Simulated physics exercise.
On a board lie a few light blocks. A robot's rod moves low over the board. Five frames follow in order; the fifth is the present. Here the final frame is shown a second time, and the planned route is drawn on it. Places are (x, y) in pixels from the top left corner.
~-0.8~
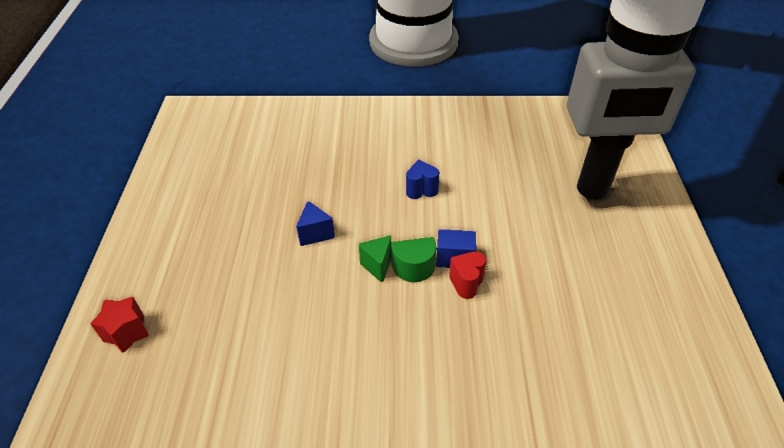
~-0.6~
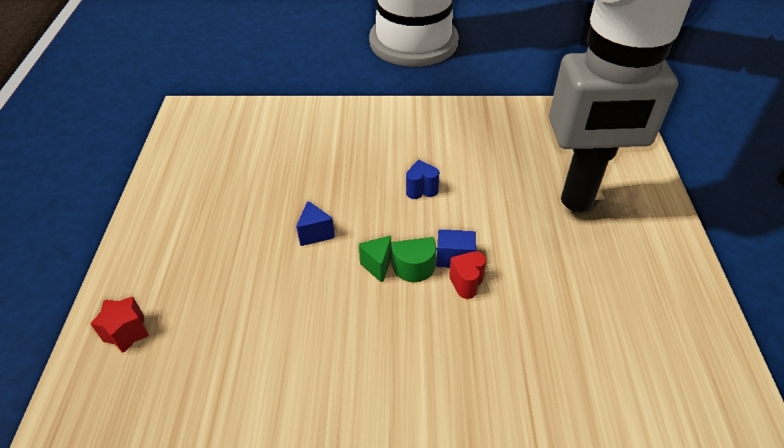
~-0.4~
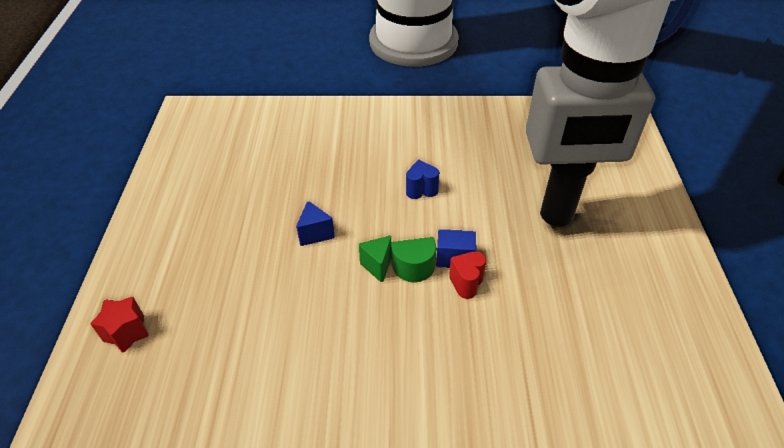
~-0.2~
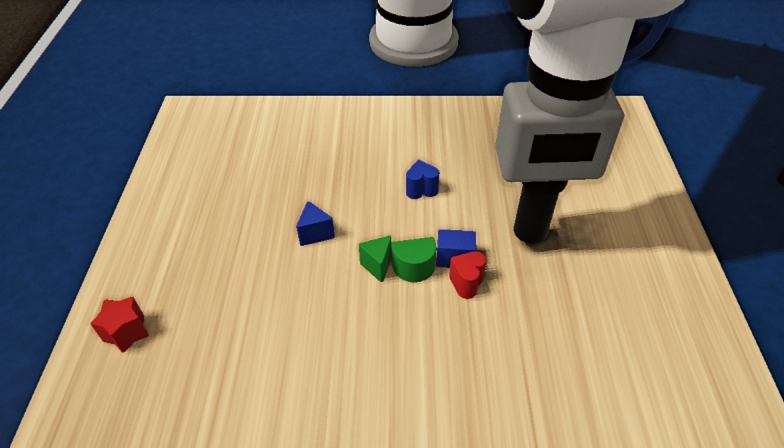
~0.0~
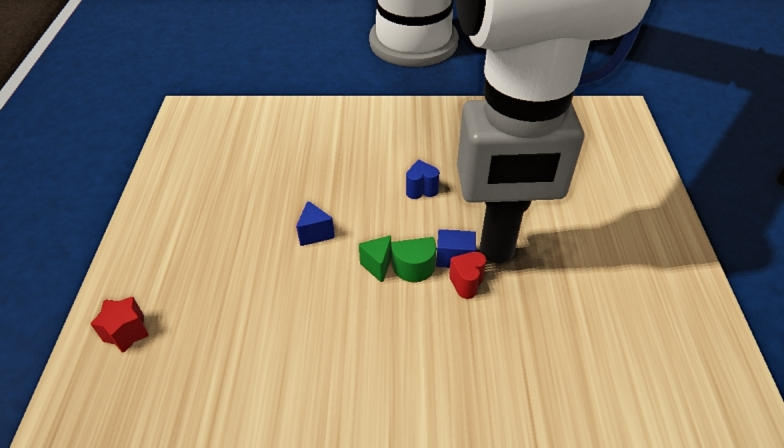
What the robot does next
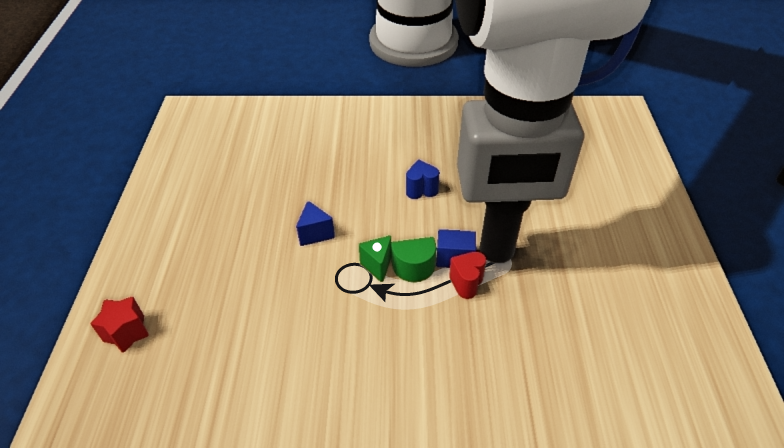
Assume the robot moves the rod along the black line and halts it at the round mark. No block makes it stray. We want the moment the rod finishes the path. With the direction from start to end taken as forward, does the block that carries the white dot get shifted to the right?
Yes, that is how it ends up.
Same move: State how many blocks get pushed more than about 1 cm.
The push will move three blocks or more.
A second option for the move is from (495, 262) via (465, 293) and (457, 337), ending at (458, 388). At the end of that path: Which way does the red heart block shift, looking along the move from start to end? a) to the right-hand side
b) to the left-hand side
That would be a.
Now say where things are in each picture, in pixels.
Rod tip at (593, 189); block tops, blue three-sided block at (312, 215); green three-sided block at (377, 247); green half-round block at (415, 249); blue oblong block at (457, 239); red heart block at (470, 264), in the first picture.
Rod at (577, 201); blocks unchanged, in the second picture.
Rod at (557, 215); blocks unchanged, in the third picture.
Rod at (530, 232); blocks unchanged, in the fourth picture.
Rod at (497, 250); blue three-sided block at (312, 215); green three-sided block at (377, 247); green half-round block at (415, 249); blue oblong block at (457, 239); red heart block at (470, 264), in the fifth picture.
Path on the board, from (495, 262) through (451, 281) and (402, 294) to (354, 278); the dot is on the green three-sided block.
On the path given first. One third of the way, rod at (451, 270); green three-sided block at (351, 252), turned 35° anticlockwise; green half-round block at (384, 242), turned 25° anticlockwise; blue oblong block at (422, 241), turned 55° clockwise; red heart block at (437, 290), turned 40° anticlockwise.
Two thirds of the way, rod at (400, 283); green three-sided block at (351, 252), turned 35° anticlockwise; green half-round block at (384, 241), turned 30° anticlockwise; blue oblong block at (418, 241), turned 70° clockwise; red heart block at (419, 303), turned 115° anticlockwise.
At the end, rod at (353, 266); blue three-sided block in place; green three-sided block at (330, 237), turned 15° anticlockwise; green half-round block at (379, 237); blue oblong block at (418, 241), turned 70° clockwise; red heart block at (419, 303), turned 115° anticlockwise.
